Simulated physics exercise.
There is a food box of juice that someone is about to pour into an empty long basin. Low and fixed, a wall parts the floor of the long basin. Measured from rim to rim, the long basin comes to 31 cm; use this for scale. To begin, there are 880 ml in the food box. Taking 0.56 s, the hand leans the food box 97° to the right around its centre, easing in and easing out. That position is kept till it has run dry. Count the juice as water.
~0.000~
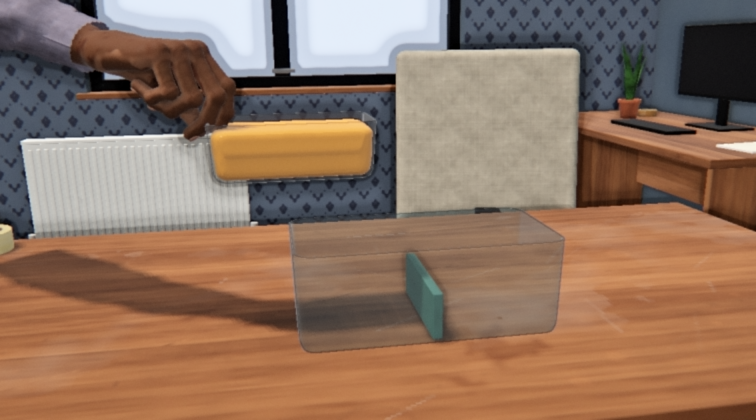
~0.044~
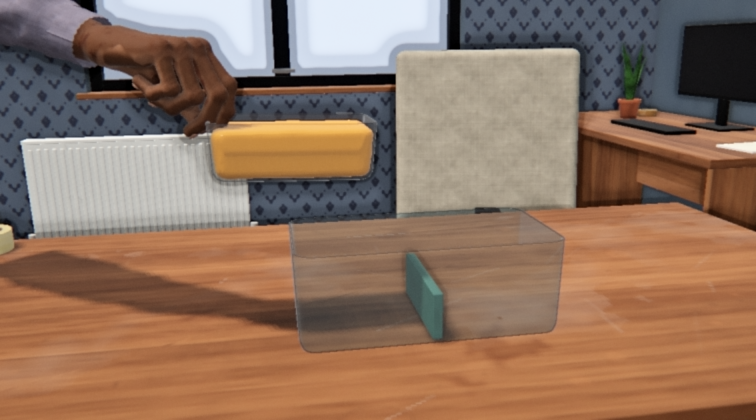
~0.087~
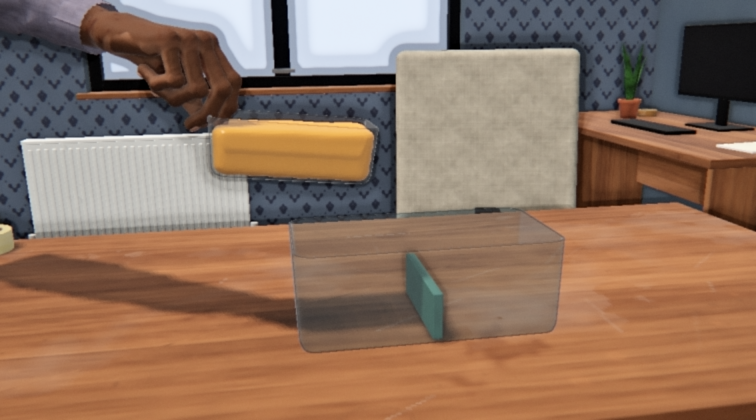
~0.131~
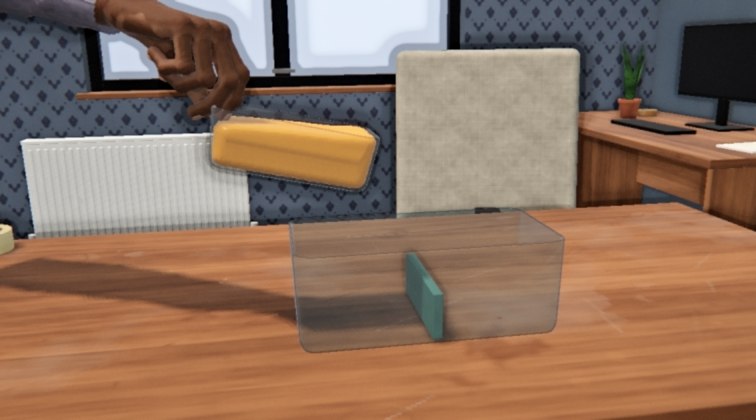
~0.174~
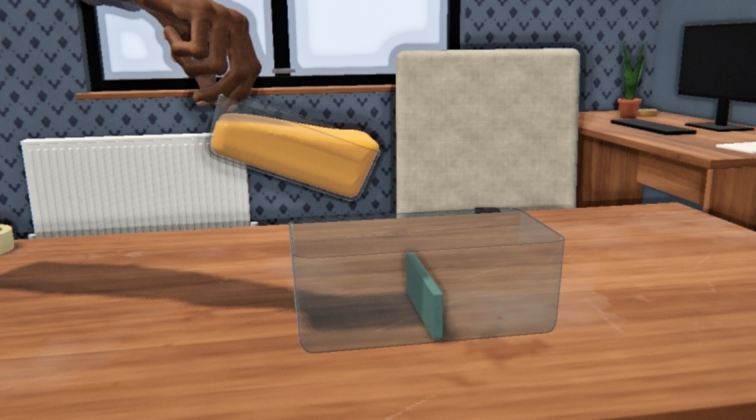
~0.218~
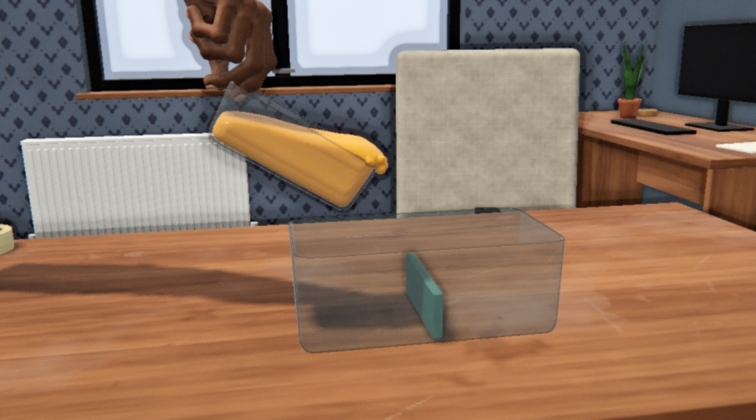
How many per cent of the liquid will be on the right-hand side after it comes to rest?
Some 19 per cent will be on the right-hand side.
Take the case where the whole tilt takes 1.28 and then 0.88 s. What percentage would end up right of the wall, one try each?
Try 1: 50 %; try 2: 40 %.
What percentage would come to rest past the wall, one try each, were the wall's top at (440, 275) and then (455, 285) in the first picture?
Around 10 and 20 percent, in that order.
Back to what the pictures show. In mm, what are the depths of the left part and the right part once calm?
I'd say close to 28 mm on the left, close to 8 mm on the right.
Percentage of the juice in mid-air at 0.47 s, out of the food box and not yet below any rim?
Some 24 % is the figure.
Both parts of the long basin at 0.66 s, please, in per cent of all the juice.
Near 68 on the left, 16 on the right.
By 0.47 s the tilt is 91° and 11 per cent is still to pour, 53 is left of the wall and 13 right of it.
By 0.66 s the tilt is 97° and 2 per cent is still to pour, 68 is left of the wall and 16 right of it.
By 0.85 s the tilt is 97° and 0 per cent is still to pour, 71 is left of the wall and 18 right of it.
By 1.06 s the tilt is 97° and 0 per cent is still to pour, 71 is left of the wall and 19 right of it.
At rest 71 per cent lies left of the wall, 19 right of it and 10 outside.
